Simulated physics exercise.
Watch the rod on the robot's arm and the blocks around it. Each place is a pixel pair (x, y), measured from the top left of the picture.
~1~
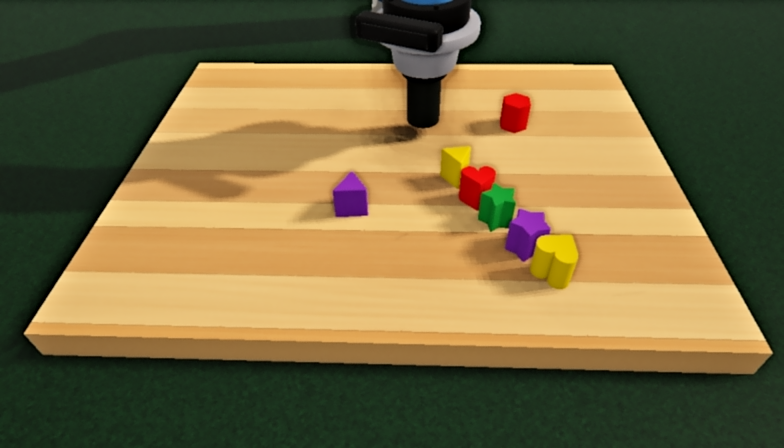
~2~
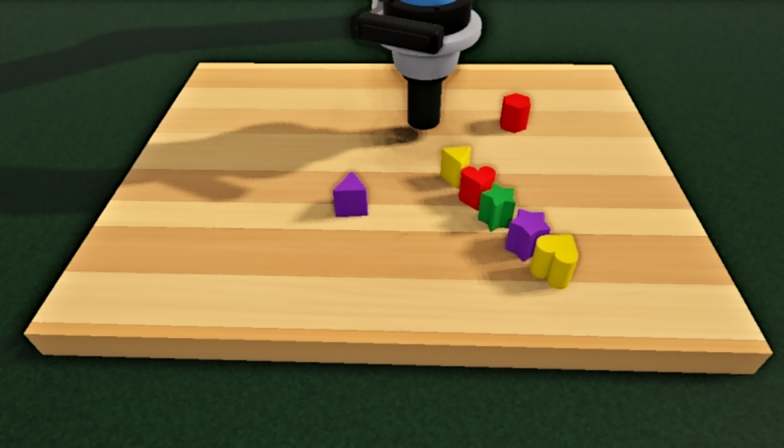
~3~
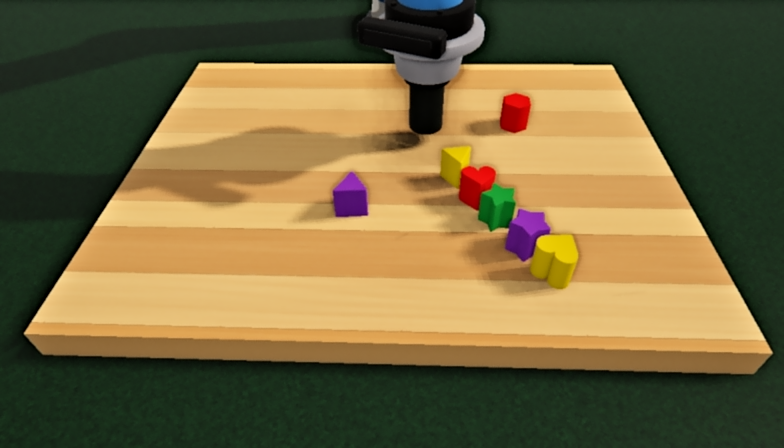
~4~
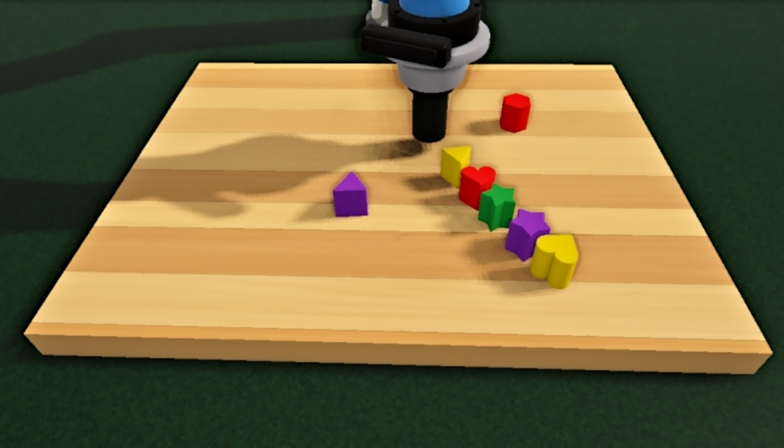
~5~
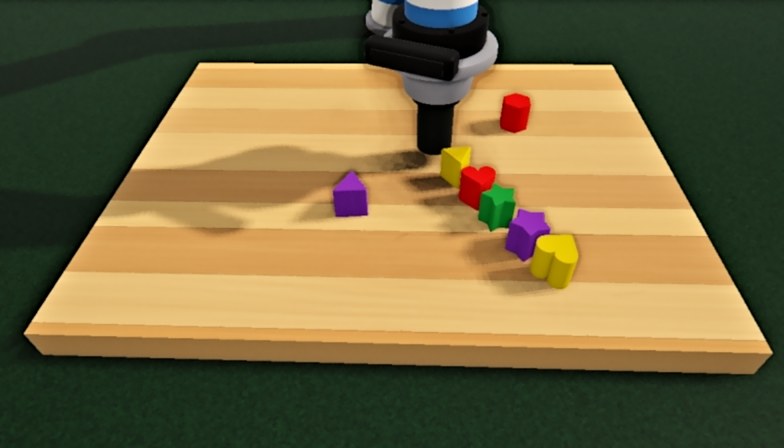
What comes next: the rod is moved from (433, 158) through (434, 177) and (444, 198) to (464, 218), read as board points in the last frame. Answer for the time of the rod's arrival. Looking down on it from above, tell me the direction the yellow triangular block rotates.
That block twists counter-clockwise.
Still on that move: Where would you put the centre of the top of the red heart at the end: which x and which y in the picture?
It is going to be at (499, 180).
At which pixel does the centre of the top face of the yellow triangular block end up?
My prediction: (475, 163).
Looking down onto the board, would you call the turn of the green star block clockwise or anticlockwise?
Answer: With the clock.
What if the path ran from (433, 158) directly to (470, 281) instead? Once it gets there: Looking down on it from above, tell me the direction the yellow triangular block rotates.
The block spins anticlockwise.
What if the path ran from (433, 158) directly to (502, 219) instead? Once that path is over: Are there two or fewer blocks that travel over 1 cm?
It seems not.
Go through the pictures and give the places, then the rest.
Rod tip at (423, 120); block tops, yellow triangular block at (458, 152); red heart at (479, 173); green star block at (500, 194); purple star block at (531, 220), in the first frame.
Rod at (424, 121); blocks unchanged, in the second frame.
Rod at (426, 126); blocks unchanged, in the third frame.
Rod at (429, 134); blocks unchanged, in the fourth frame.
Rod at (434, 145); yellow triangular block at (458, 152); red heart at (479, 173); green star block at (500, 194); purple star block at (531, 220), in the fifth frame.
What follows on the original path. One third of the way, rod at (435, 166); yellow triangular block at (463, 159), turned 60° anticlockwise.
Two thirds of the way, rod at (445, 186); yellow triangular block at (474, 163), turned 85° anticlockwise; red heart at (484, 177), turned 20° anticlockwise.
At the end, rod at (465, 205); yellow triangular block at (475, 163), turned 95° anticlockwise; red heart at (499, 180), turned 75° anticlockwise; green star block at (511, 197), turned 25° clockwise; purple star block in place.
